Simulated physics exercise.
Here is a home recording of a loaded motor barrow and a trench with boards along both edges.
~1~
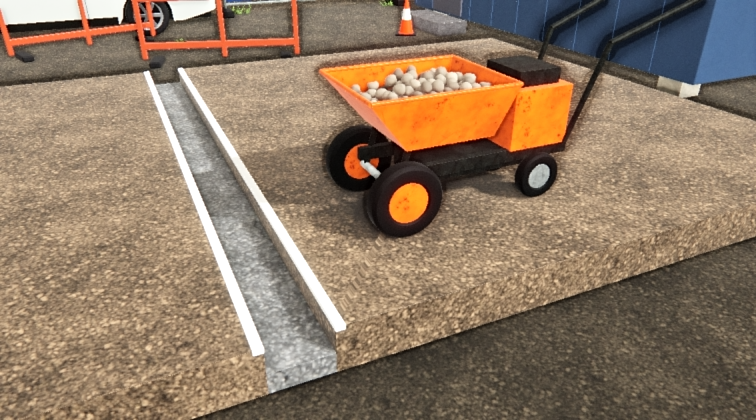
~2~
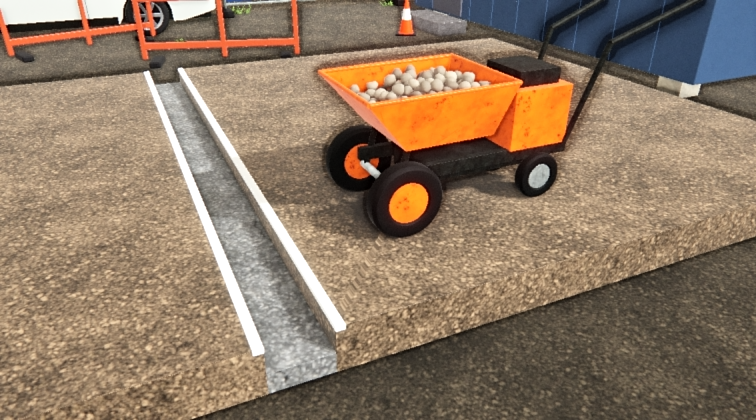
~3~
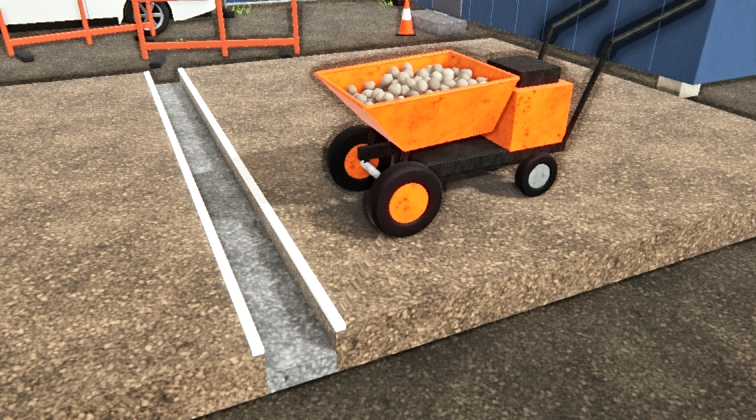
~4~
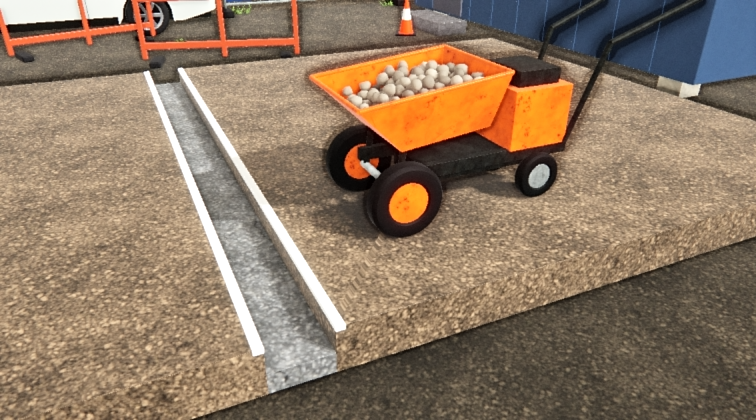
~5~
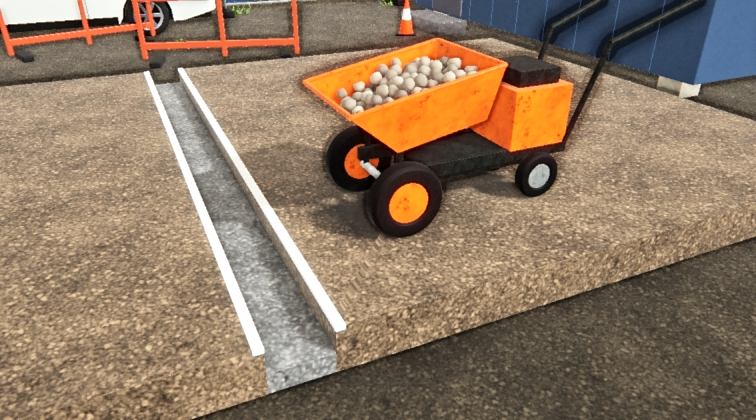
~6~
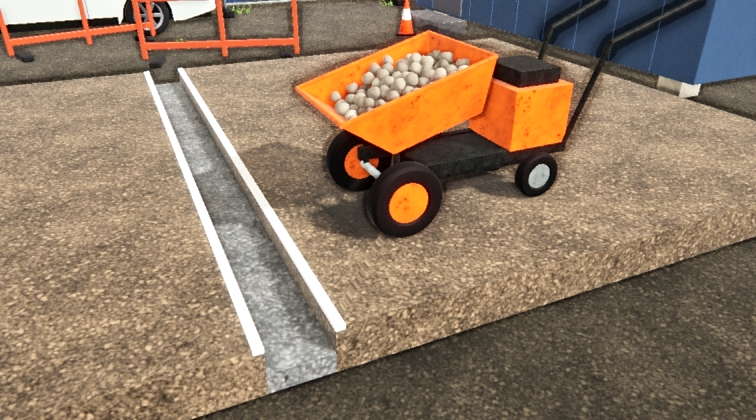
On a slab of rough brown ground beside dark tarmac, seen from slightly above, orange barriers and a traffic cone stand behind, with a blue wall at the upper right. An orange and black motor barrow loaded with pale river pebbles stands right of a narrow grey trench edged with white boards. The skip starts level, then gradually tilts forward to the left, while the wheels and camera stay still.
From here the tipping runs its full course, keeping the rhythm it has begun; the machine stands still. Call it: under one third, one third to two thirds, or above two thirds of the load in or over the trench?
Above two thirds, I'd call it.
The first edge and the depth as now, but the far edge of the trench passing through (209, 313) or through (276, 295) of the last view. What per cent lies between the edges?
Estimated share: Try 1 approx. 90 in a hundred, try 2 approx. 40 in a hundred.
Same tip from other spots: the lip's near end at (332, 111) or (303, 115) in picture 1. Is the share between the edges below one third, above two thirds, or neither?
For the first position, between a third and two thirds; for the second, less than a third.
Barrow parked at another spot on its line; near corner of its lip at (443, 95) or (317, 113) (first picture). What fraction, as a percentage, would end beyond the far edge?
About 0 % and about 70 %.
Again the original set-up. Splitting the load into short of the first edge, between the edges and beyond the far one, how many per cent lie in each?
Shares in per cent - short: 5, between: 80, beyond: 10.
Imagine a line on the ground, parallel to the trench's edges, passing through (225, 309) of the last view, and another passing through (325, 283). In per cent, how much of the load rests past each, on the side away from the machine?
Estimate: 10 % and 90 %, respectively.
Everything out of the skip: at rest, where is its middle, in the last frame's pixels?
About (250, 246).
Soon after the last picture, skip tipped steeply; all in the skip.
A little later, skip tipped right over; about two thirds in the skip; a stray few short of the trench; about a third in or heaped over the trench; a stray few beyond it; a stray few falling.
Later still, skip tipped right over; a small part in the skip; a stray few short of the trench; most in or heaped over the trench; a small part beyond it.
At rest, skip tipped right over; a small part in the skip; a stray few short of the trench; most in or heaped over the trench; a small part beyond it.
